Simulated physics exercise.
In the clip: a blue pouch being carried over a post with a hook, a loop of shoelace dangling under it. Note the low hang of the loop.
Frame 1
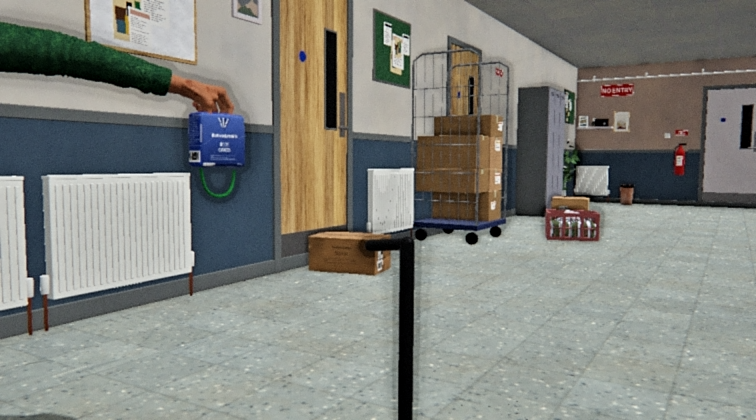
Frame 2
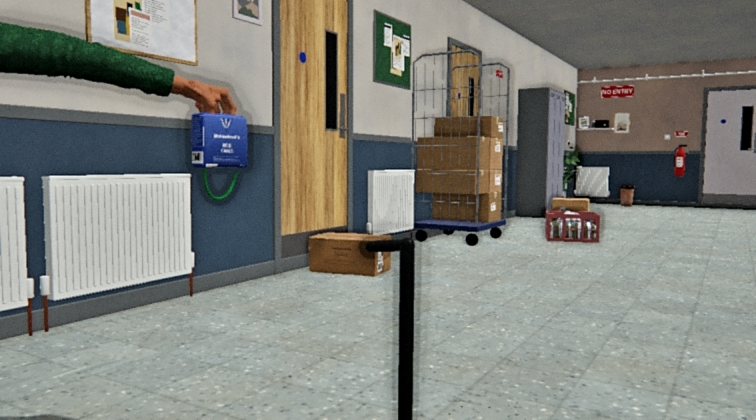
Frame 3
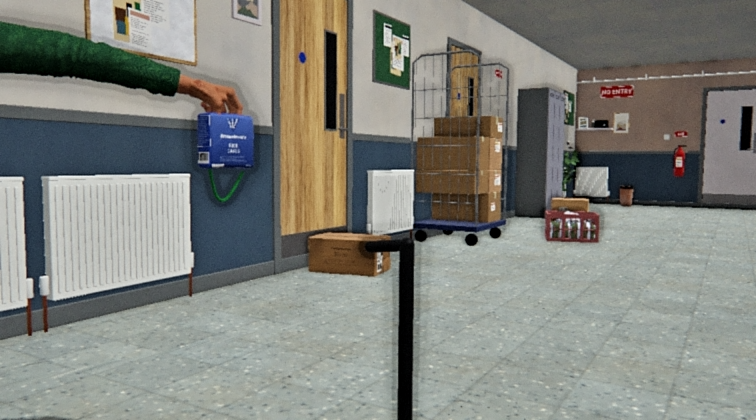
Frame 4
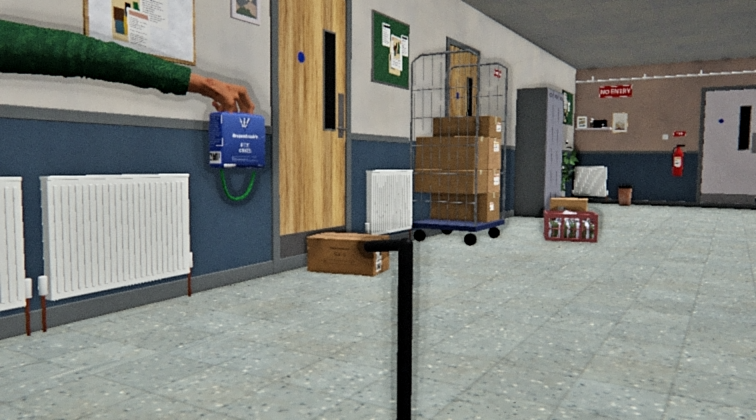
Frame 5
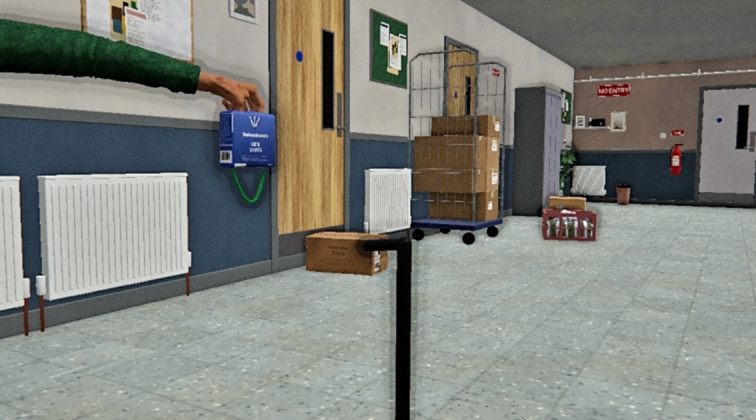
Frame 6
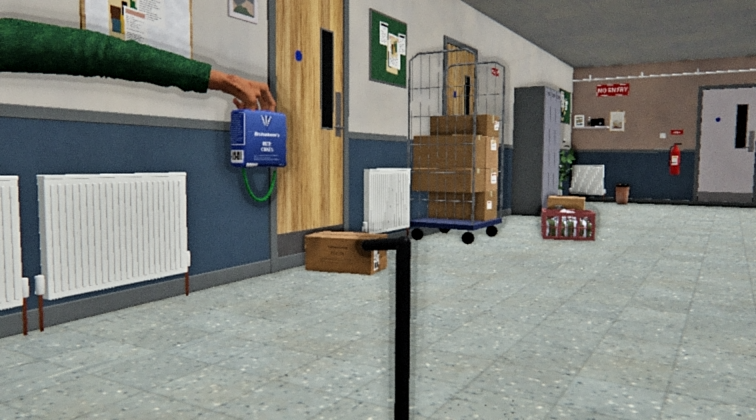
In a hallway, a hand carries a blue pouch with a dangling green loop slowly right.
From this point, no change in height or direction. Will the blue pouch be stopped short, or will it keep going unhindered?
It sails through.
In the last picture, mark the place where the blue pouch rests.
You'll find it finishing somewhere near (575, 134).
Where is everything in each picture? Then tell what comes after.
In the first picture, blue pouch (218, 141); hook tip (371, 246).
In the second picture, blue pouch (220, 141); bottom of the loop (218, 199).
In the third picture, blue pouch (226, 141).
In the fourth picture, blue pouch (238, 141); bottom of the loop (236, 199).
In the fifth picture, blue pouch (248, 140).
In the sixth picture, blue pouch (259, 140); bottom of the loop (260, 200); hook tip (367, 245); hook points towards it, loop hangs above the hook.
Then, 1.00 s past the final frame, pouch over the post near (376, 138).
Then, 1.92 s past the final frame, pouch past the post near (512, 136).
When it is over, pouch past the post near (575, 135). The blue pouch comes away clean.
